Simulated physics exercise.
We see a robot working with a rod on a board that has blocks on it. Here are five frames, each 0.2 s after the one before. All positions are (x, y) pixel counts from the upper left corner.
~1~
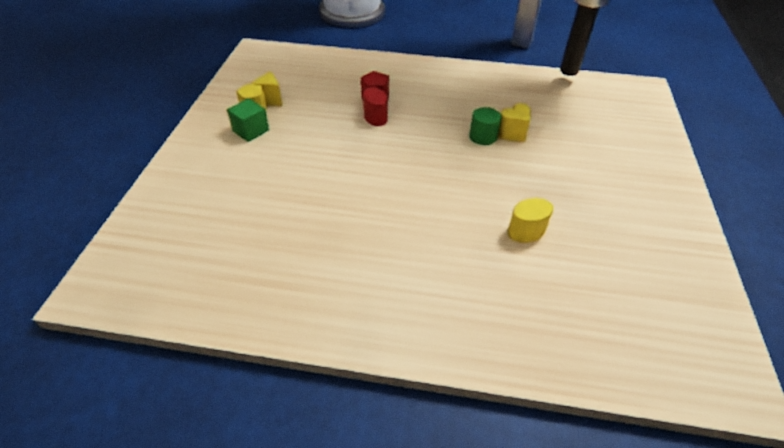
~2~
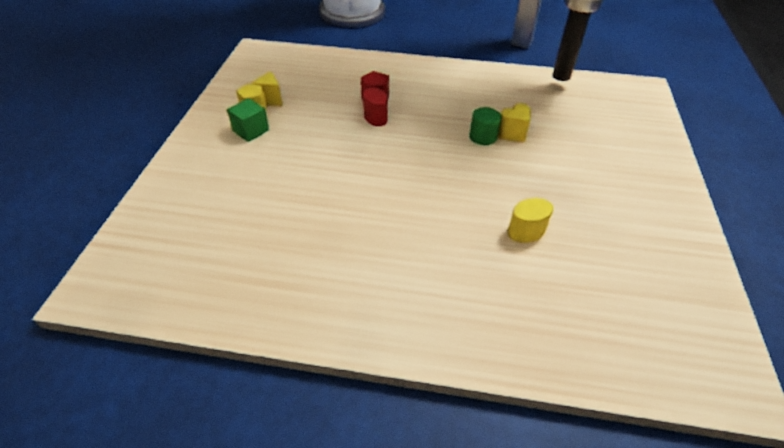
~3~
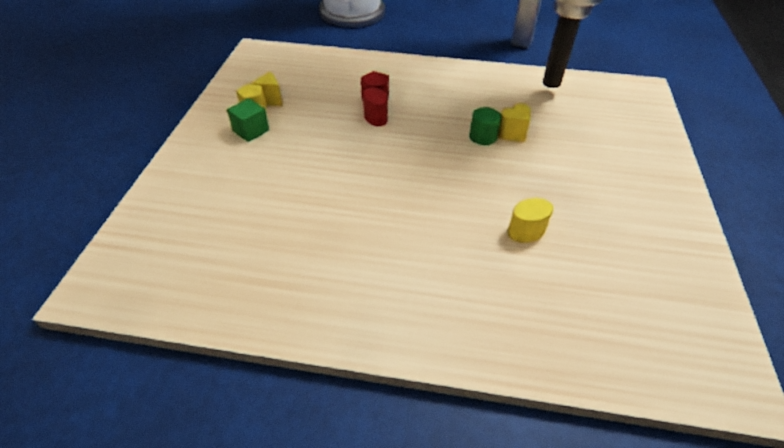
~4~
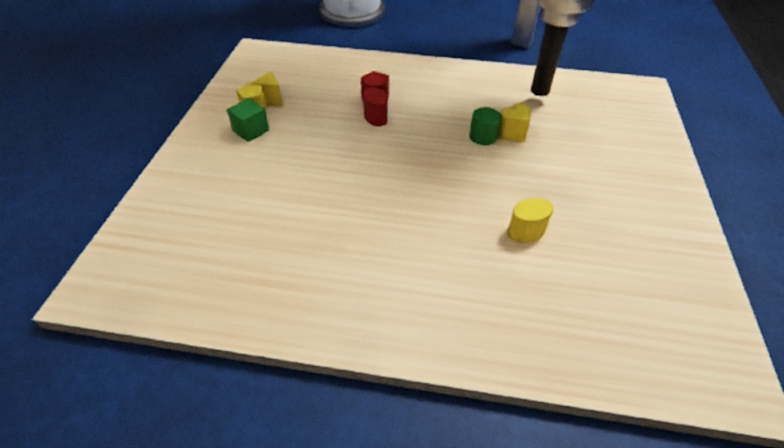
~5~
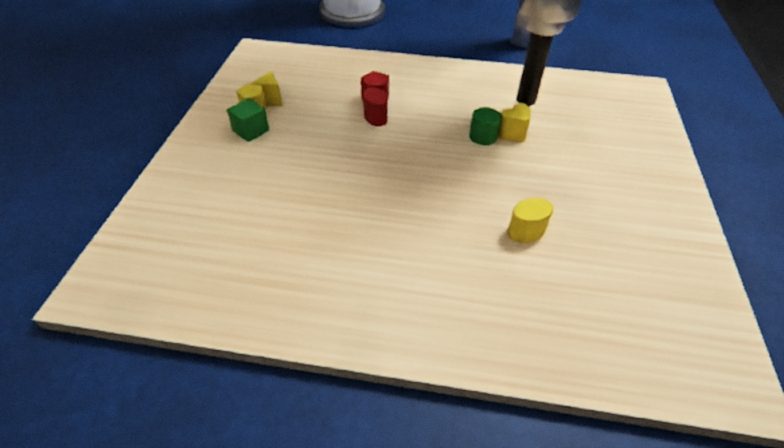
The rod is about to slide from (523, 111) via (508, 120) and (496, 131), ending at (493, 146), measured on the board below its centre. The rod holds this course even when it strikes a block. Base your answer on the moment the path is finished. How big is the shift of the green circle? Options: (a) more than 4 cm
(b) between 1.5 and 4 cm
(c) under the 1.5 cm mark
(b)
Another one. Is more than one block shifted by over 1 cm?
Going by the path, yes.
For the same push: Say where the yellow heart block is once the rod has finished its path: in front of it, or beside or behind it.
It is gone from the front.
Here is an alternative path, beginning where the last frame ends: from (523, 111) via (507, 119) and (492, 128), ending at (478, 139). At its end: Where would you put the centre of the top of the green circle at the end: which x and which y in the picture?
Close to (469, 129).
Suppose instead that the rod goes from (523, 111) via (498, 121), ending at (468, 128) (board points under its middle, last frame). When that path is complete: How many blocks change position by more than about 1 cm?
That push would leave one block displaced by more than about 1 cm.
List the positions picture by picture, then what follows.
The first frame shows lower end of the rod at (569, 72), tops of blocks, green circle at (487, 114), yellow heart block at (518, 111).
The second frame shows rod at (561, 77), blocks as before.
The third frame shows rod at (552, 83), blocks as before.
The fourth frame shows rod at (540, 91), blocks as before.
The fifth frame shows rod at (526, 101), green circle at (487, 114), yellow heart block at (518, 111).
On the path given first. Halfway along, rod at (502, 115); yellow heart block at (518, 114).
At the end, rod at (495, 136); green circle at (473, 126); yellow heart block at (521, 121), turned 50° anticlockwise.
